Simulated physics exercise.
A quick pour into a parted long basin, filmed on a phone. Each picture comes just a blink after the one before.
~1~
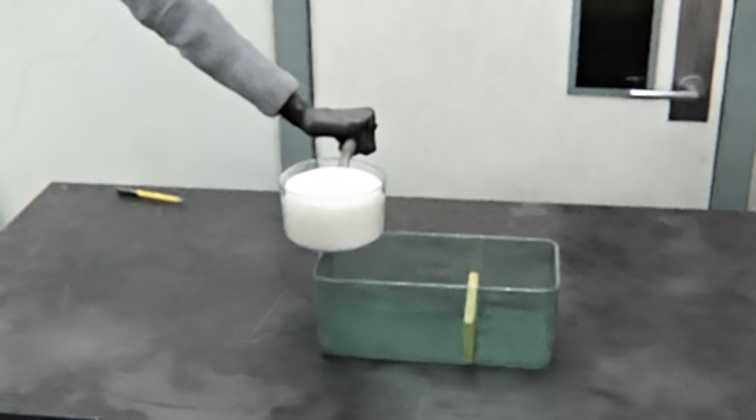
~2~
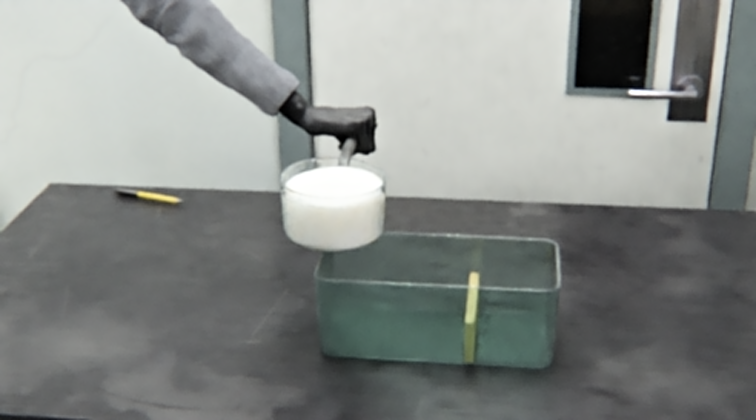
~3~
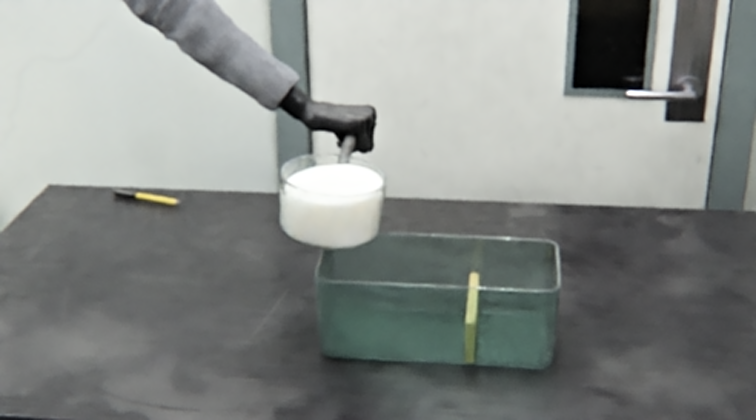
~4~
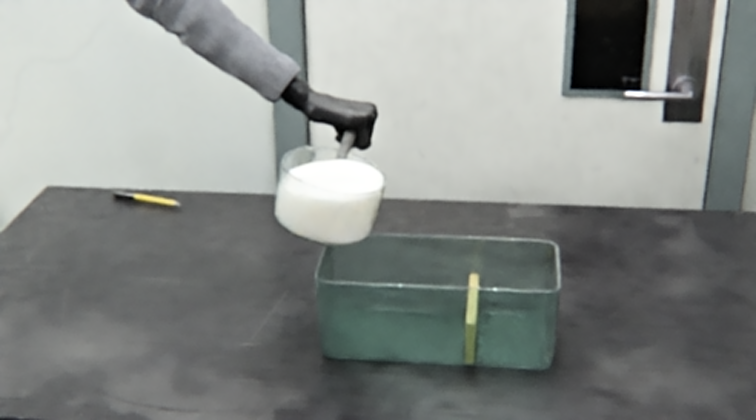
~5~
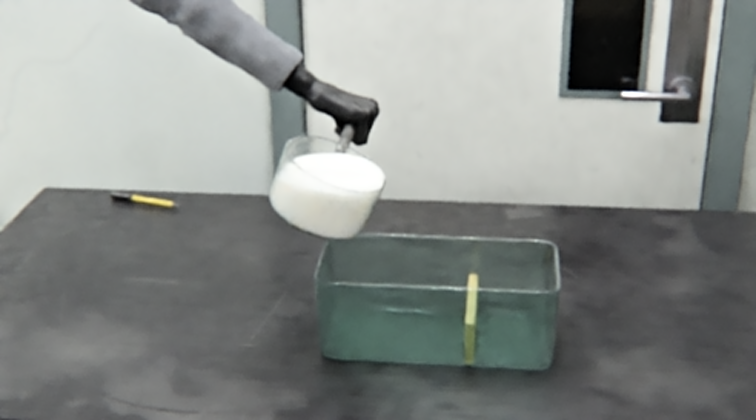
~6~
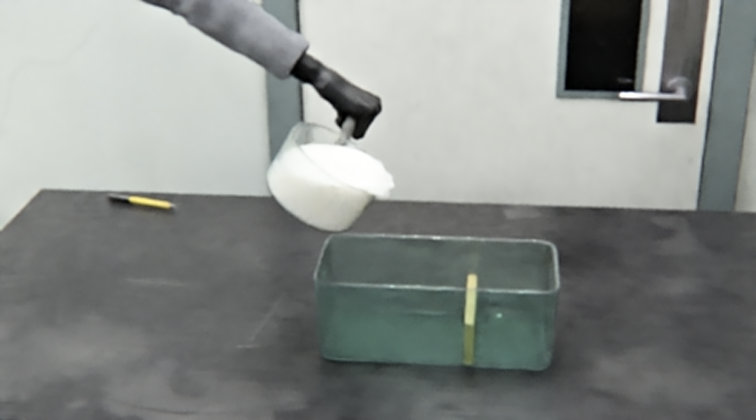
A black-gloved hand tilting a clear round container of white milk rightward above a divided glass basin, milk reaching the lip.
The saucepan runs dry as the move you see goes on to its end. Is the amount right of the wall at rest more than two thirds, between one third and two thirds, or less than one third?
Sits mid-range.
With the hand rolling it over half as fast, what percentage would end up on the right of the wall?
It comes to 25 per cent or so.
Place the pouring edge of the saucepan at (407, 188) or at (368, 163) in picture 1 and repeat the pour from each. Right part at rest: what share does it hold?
The first gives 65 %, the second 25 %.
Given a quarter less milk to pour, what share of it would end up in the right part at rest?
That share would be some 35 parts in a hundred.
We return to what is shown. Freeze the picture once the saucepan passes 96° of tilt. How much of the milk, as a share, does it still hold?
Roughly 40 percent remains at that point.
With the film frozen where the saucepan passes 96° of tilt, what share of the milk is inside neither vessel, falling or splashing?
It's close to 50 percent.
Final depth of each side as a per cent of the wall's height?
Left side: Approx. 30 %; right side: Approx. 40 %.
A moment on, the saucepan is tipped on its side and 38 per cent is still to pour, 14 is left of the wall and 0 right of it.
Next, the saucepan is tipped right over and 3 per cent is still to pour, 31 is left of the wall and 54 right of it.
Then the saucepan is tipped right over and 0 per cent is still to pour, 47 is left of the wall and 38 right of it.
Later the saucepan is tipped right over and 0 per cent is still to pour, 52 is left of the wall and 41 right of it.
Finally, 52 per cent lies left of the wall, 41 right of it and 7 outside.
